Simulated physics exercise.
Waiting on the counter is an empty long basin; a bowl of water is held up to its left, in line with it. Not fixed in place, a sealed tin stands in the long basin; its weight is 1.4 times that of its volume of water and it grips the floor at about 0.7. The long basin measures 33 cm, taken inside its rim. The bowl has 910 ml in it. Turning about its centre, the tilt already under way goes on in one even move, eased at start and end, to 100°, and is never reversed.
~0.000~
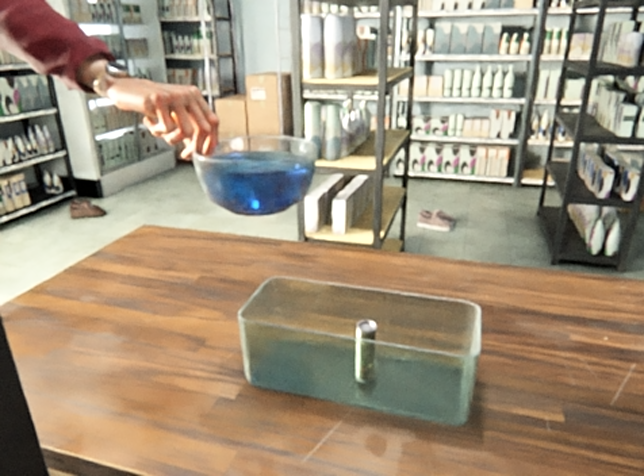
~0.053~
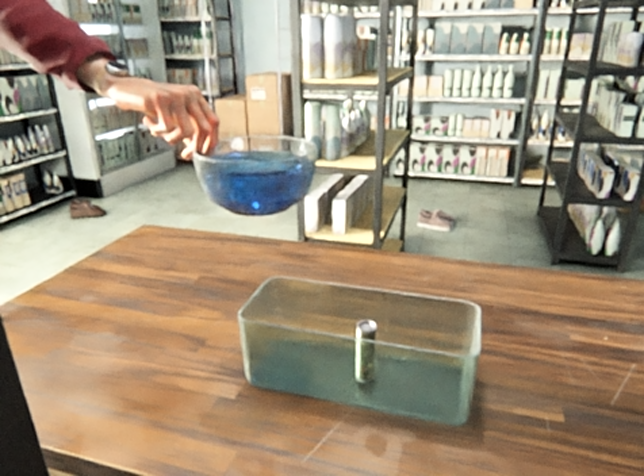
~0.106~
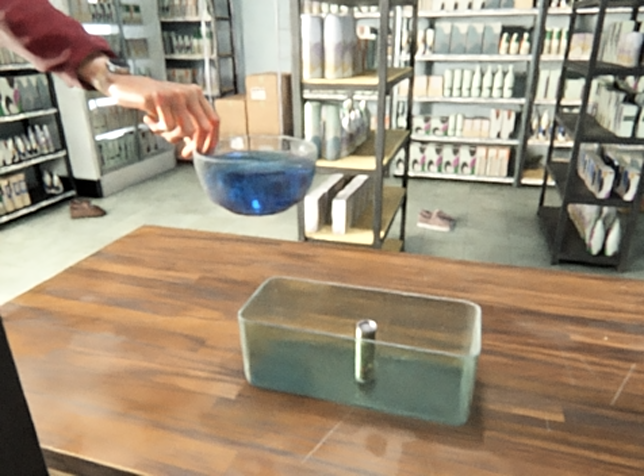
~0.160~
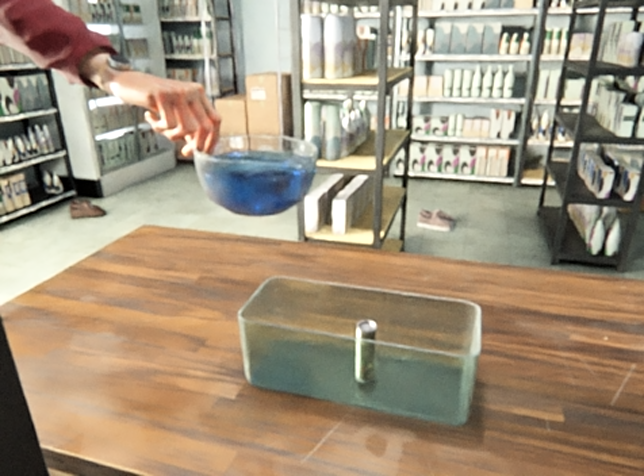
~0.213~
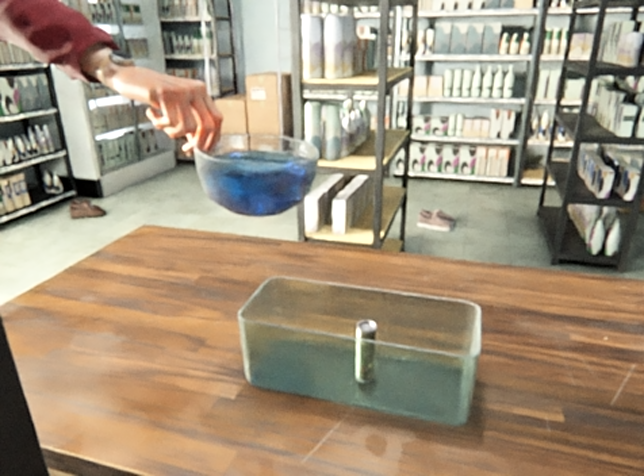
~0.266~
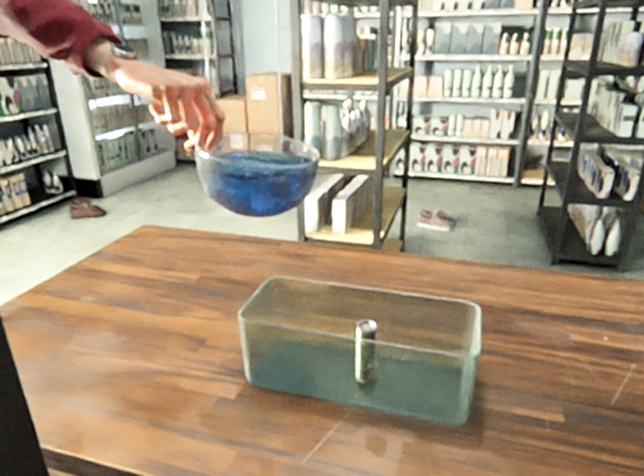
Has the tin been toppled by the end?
No. It does not tip.
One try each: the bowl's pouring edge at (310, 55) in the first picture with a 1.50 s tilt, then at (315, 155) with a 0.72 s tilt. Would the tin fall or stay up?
Try 1: Still standing; try 2: Tipped over.
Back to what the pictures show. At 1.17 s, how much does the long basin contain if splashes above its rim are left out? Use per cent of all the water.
Some 74 per cent.
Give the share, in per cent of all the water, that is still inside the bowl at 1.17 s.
Share remaining: Approx. 10 %.
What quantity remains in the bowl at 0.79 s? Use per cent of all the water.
I'd put it near 66 percent.
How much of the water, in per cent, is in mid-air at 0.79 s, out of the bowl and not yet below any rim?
Near 28 per cent of it all.
After 0.79 s the tilt is 54° and 66 per cent is still to pour; the tin stands where it began.
After 1.17 s the tilt is 88° and 11 per cent is still to pour; the tin stands where it began.
After 1.57 s the tilt is 100° and 0 per cent is still to pour; the tin stands where it began.
After 2.00 s the tilt is 100° and 0 per cent is still to pour; the tin stands where it began.
In the end the tin stands where it began.
